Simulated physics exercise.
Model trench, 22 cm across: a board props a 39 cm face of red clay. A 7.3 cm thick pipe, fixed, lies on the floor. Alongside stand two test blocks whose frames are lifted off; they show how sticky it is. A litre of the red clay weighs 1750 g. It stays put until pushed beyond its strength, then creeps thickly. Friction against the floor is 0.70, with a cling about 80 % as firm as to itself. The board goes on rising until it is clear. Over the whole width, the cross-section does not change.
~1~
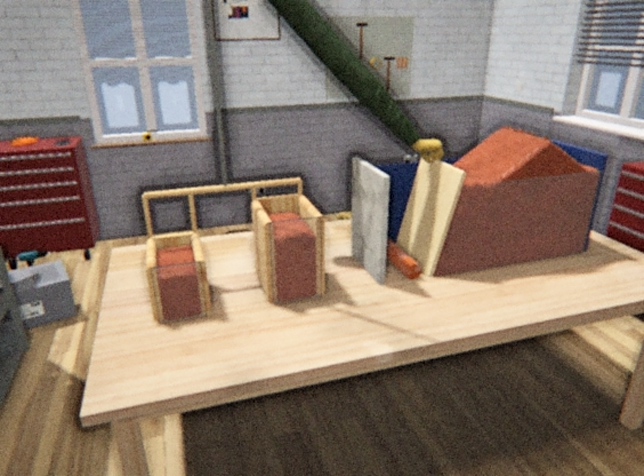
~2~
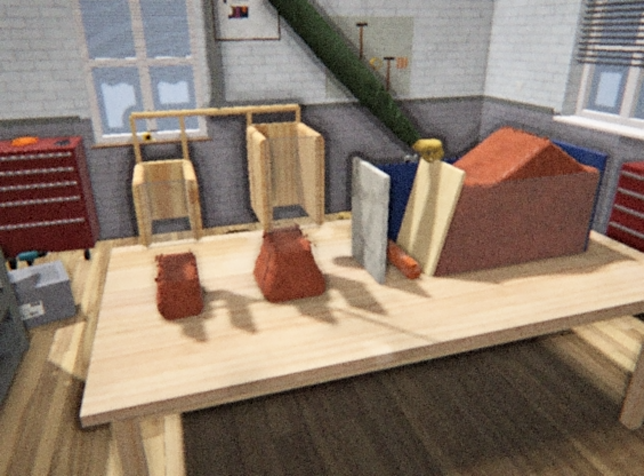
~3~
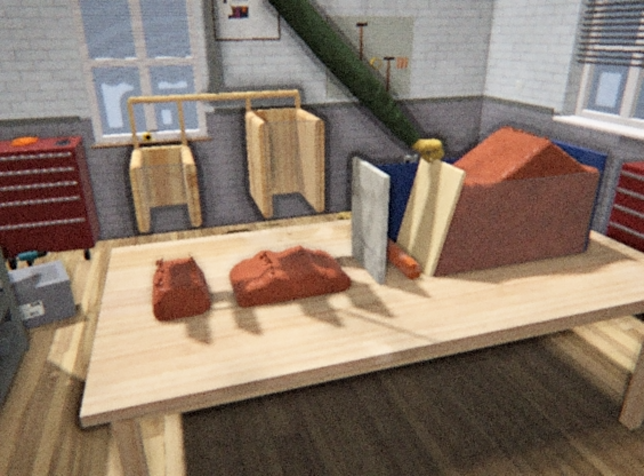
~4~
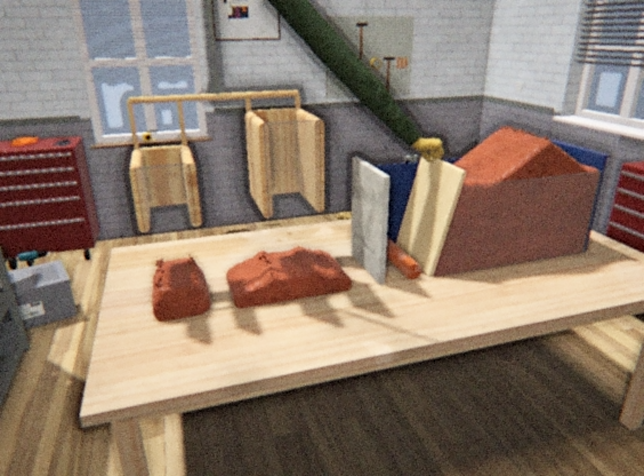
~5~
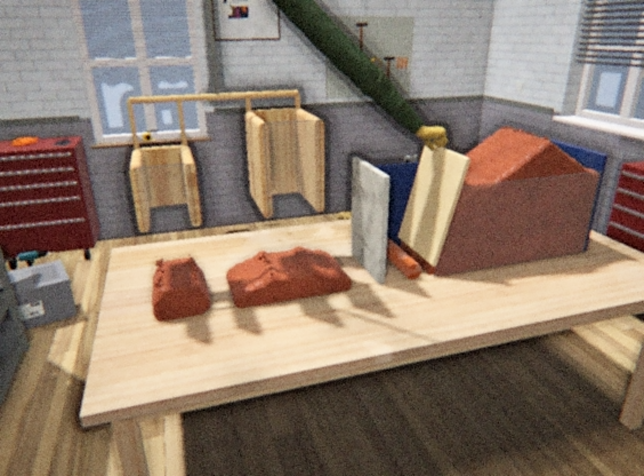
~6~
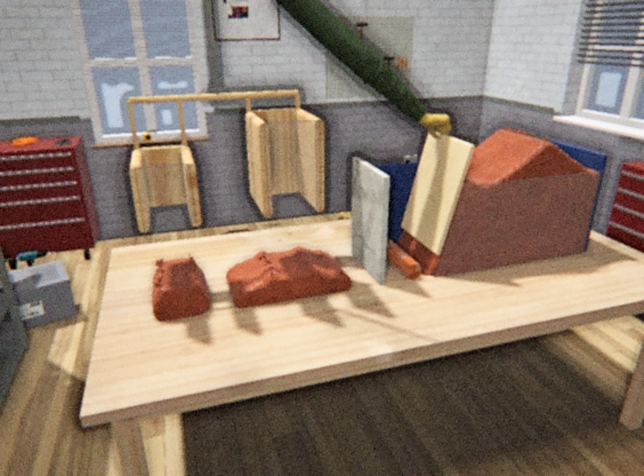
A dark green arm with a yellow tip slants down to a pale board against a large red clay mass, seen from slightly above a wooden workshop table. Two small red clay blocks stand at left, with a grey slab and an orange-red pipe near the board. Wooden forms lift off the blocks, which slump, the right one more; then the arm draws the board slightly upward, while the camera stays still.
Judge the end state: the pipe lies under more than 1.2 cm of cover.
That is true.
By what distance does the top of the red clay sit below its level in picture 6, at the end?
Measured change: Some 11.0 cm.
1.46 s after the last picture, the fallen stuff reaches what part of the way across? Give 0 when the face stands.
Near 100 %.
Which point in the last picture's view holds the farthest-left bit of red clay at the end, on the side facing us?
Pixel: Approx. (387, 265).
Then, 0.43 s after the last picture, the fallen stuff reaches 26 % of the way across and nothing lies on the pipe.
Then, 0.95 s after the last picture, the fallen stuff reaches 63 % of the way across and 7.8 cm lies on the pipe.
Then, 1.46 s after the last picture, the fallen stuff reaches 98 % of the way across and 17 cm lies on the pipe.
Then, 1.97 s after the last picture, the fallen stuff reaches 98 % of the way across and 17 cm lies on the pipe.
Then, 2.02 s after the last picture, at the end, the fallen stuff reaches 98 % of the way across and 17 cm lies on the pipe.
